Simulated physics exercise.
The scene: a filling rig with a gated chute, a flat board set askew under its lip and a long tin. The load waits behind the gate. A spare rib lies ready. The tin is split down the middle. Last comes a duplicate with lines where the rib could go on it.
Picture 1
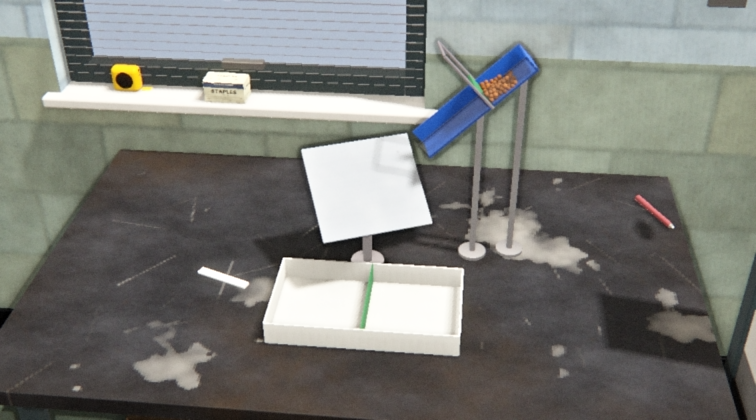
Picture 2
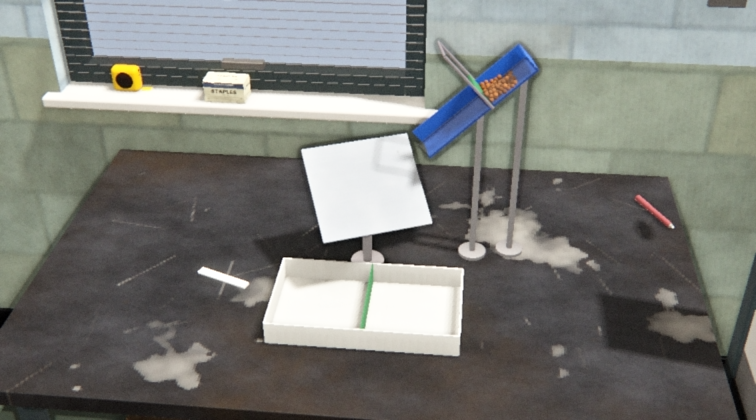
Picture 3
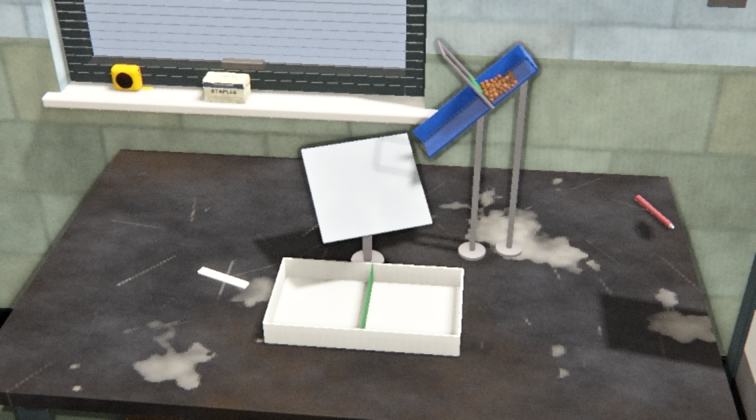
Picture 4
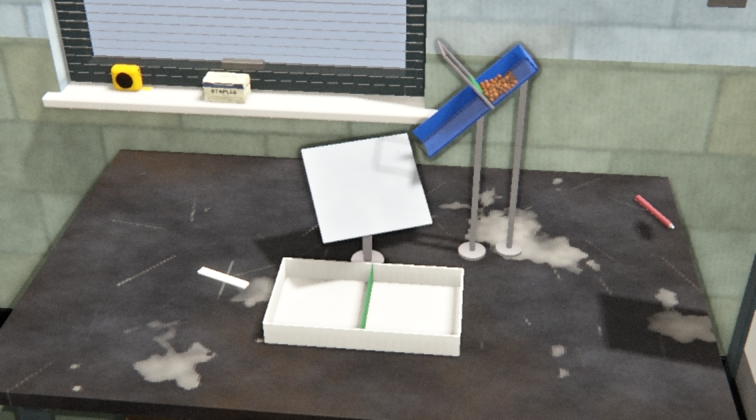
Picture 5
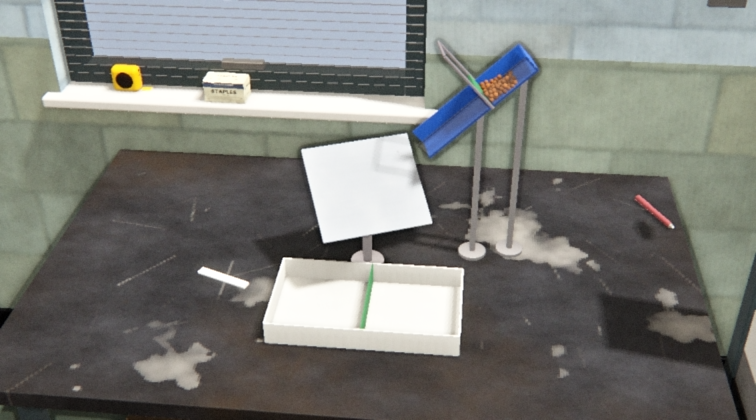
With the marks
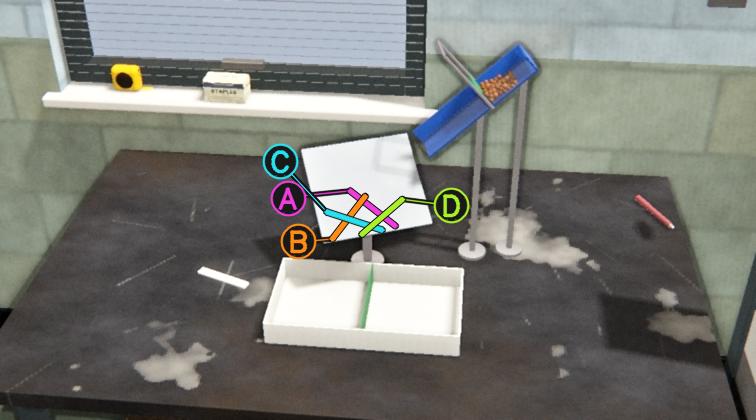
Small brown balls rest motionless in a tilted blue chute above a board and divided white tray.
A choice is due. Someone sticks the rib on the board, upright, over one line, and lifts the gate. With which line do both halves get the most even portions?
Best: B.
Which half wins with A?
Right.
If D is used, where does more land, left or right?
Left.
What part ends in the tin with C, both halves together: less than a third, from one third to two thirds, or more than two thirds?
Line C gives more than two thirds.
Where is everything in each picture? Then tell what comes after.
The first picture shows load behind the gate near (497, 86), cereal balls; lip of the chute near (427, 151), sloping fairly steeply.
The second picture shows middle of the board near (367, 186), tilted fairly steeply; middle of its low edge near (379, 233); of its high edge near (355, 141).
The third picture shows front corners of the tin near (264, 323) and (459, 336); front end of its middle wall near (361, 330); gate still shut near (474, 84).
The fourth picture shows middle of the load near (497, 86); lip near (427, 151).
The fifth picture shows middle of the load near (497, 86); lip near (427, 151).
On the marked copy, line A from (350, 190) to (395, 225); line B from (365, 196) to (332, 238); line C from (326, 212) to (382, 230); line D from (402, 199) to (361, 234).
With A, of what is caught, none at all in the left half, the whole lot in the right.
With B, of what is caught, close to a third in the left half, close to two thirds in the right.
With C, of what is caught, only a few in the left half, all but a few in the right.
With D, of what is caught, the bulk in the left half, a small share in the right.
